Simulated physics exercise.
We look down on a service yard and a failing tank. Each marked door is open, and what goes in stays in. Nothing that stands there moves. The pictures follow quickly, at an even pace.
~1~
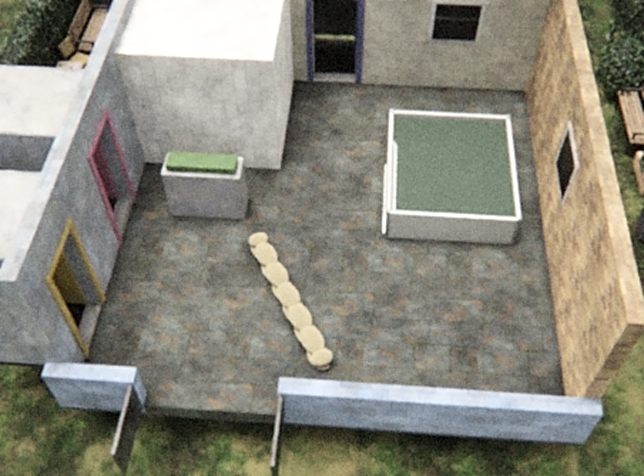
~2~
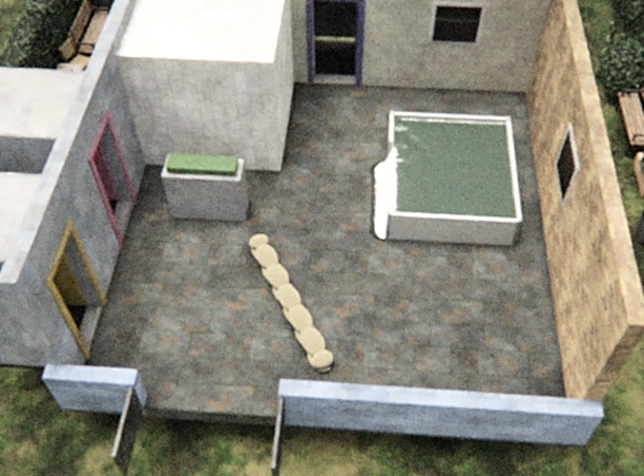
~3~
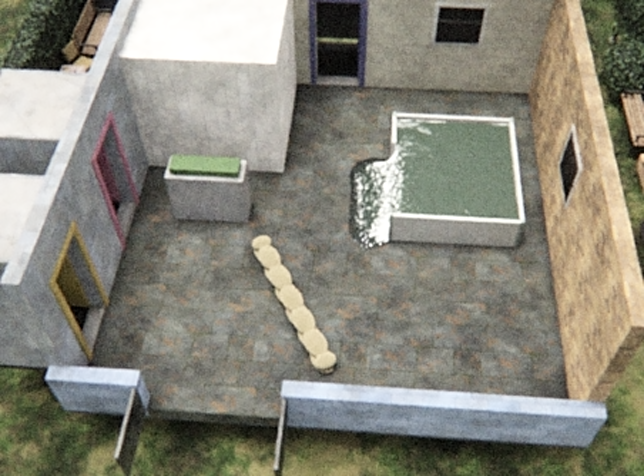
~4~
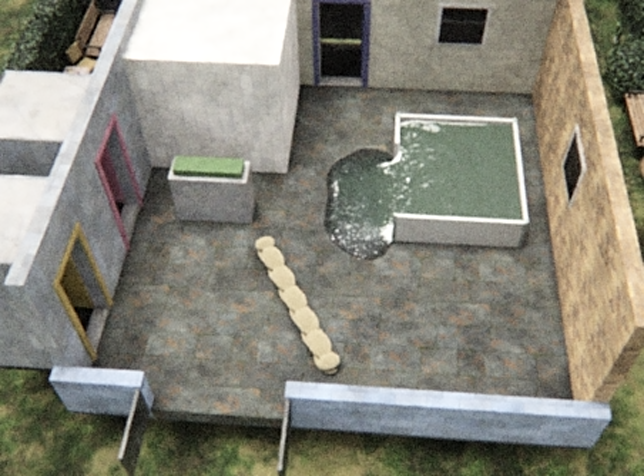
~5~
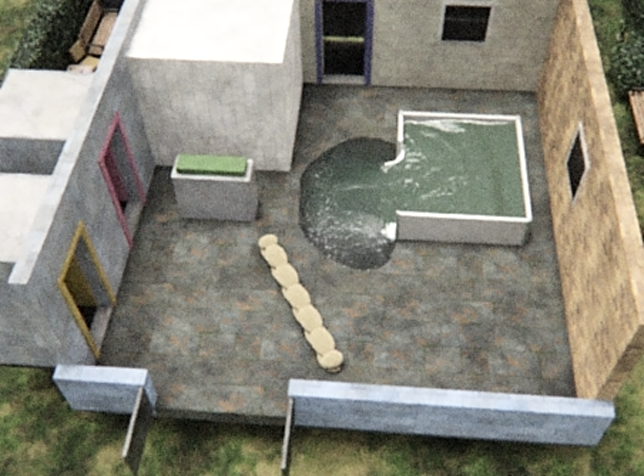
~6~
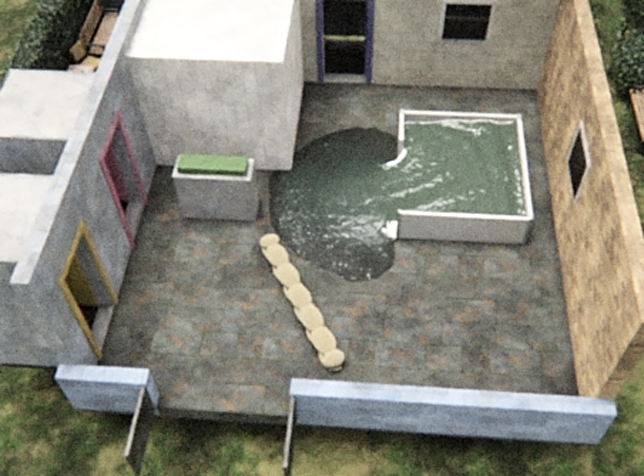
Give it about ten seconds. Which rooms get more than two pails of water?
The pink door stays under that; the yellow door takes more than that; the blue door takes more than that.
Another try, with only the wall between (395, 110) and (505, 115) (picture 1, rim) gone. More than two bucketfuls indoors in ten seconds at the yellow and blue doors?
Yellow door takes less, blue door goes over.
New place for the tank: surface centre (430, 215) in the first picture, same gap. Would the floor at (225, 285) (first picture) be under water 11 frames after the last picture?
There: Awash.
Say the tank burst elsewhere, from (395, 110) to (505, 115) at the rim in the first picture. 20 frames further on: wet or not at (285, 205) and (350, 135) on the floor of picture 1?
In turn: Awash, under water.
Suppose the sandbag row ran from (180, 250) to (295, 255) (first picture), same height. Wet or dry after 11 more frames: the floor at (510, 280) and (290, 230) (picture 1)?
As listed: Dry, flooded.
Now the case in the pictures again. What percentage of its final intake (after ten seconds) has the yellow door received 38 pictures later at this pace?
I make it 30 per cent.
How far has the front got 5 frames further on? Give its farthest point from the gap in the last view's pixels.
I would point to (152, 182).
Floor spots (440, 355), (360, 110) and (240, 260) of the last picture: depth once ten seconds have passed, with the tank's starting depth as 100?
About 10, 8 and 8 per cent.
A moment on, water covers 25 % of the floor; the pink door not reached, the yellow door not reached, the blue door not reached.
Next, water covers 35 % of the floor; the pink door wet at the sill, nothing in, the yellow door not reached, the blue door wet at the sill, nothing in.
Then, water covers 55 % of the floor; the pink door under two buckets in, the yellow door under two buckets in, the blue door over two buckets in.
Later, water covers 80 % of the floor; the pink door under two buckets in, the yellow door over two buckets in, the blue door over two buckets in.
In the end, water covers 95 % of the floor; the pink door under two buckets in, the yellow door over two buckets in, the blue door over two buckets in.
